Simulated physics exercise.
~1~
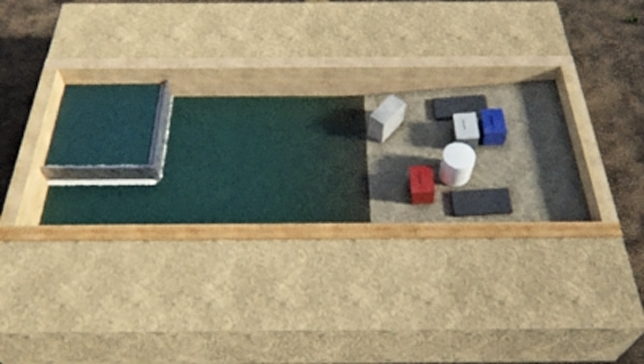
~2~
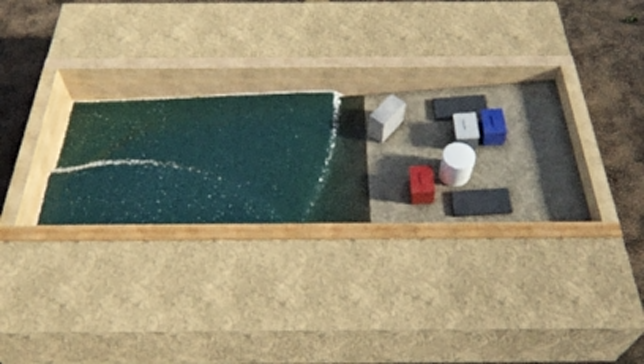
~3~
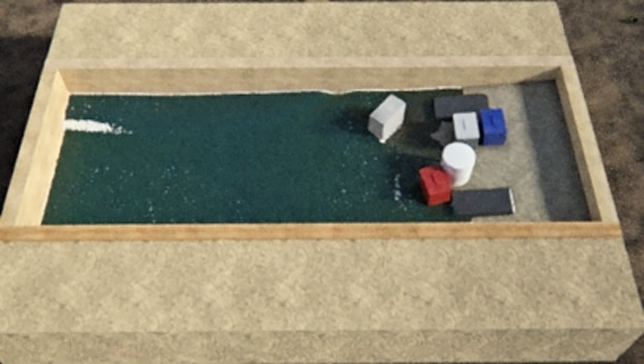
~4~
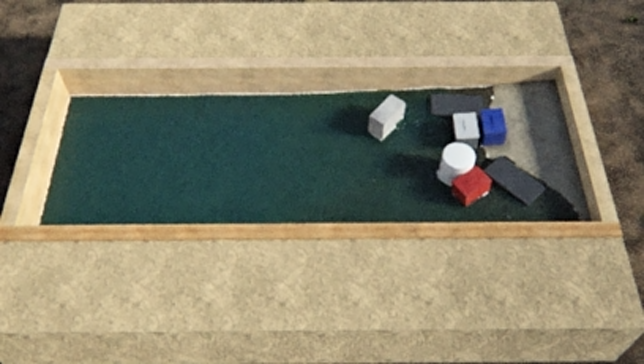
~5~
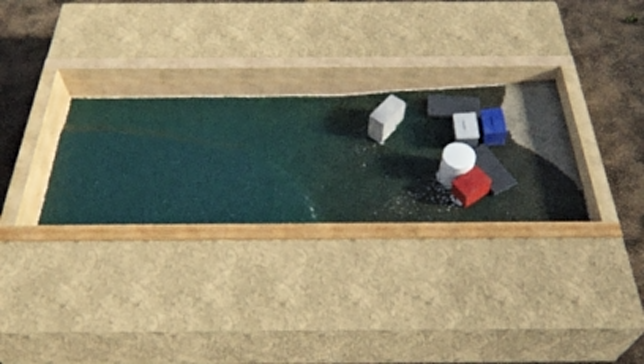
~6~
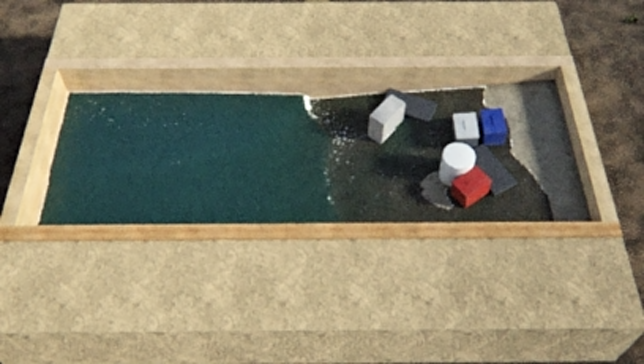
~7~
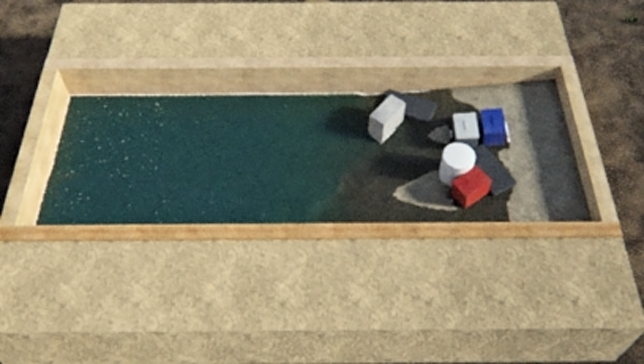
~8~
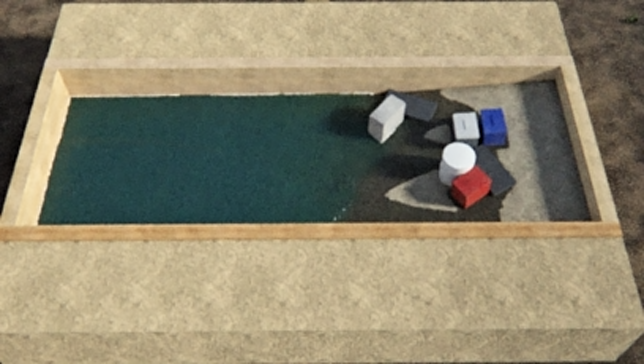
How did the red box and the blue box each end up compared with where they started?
The blue box stayed where it was, while the red box was pushed a short way to the right and came to rest near the white cylinder.
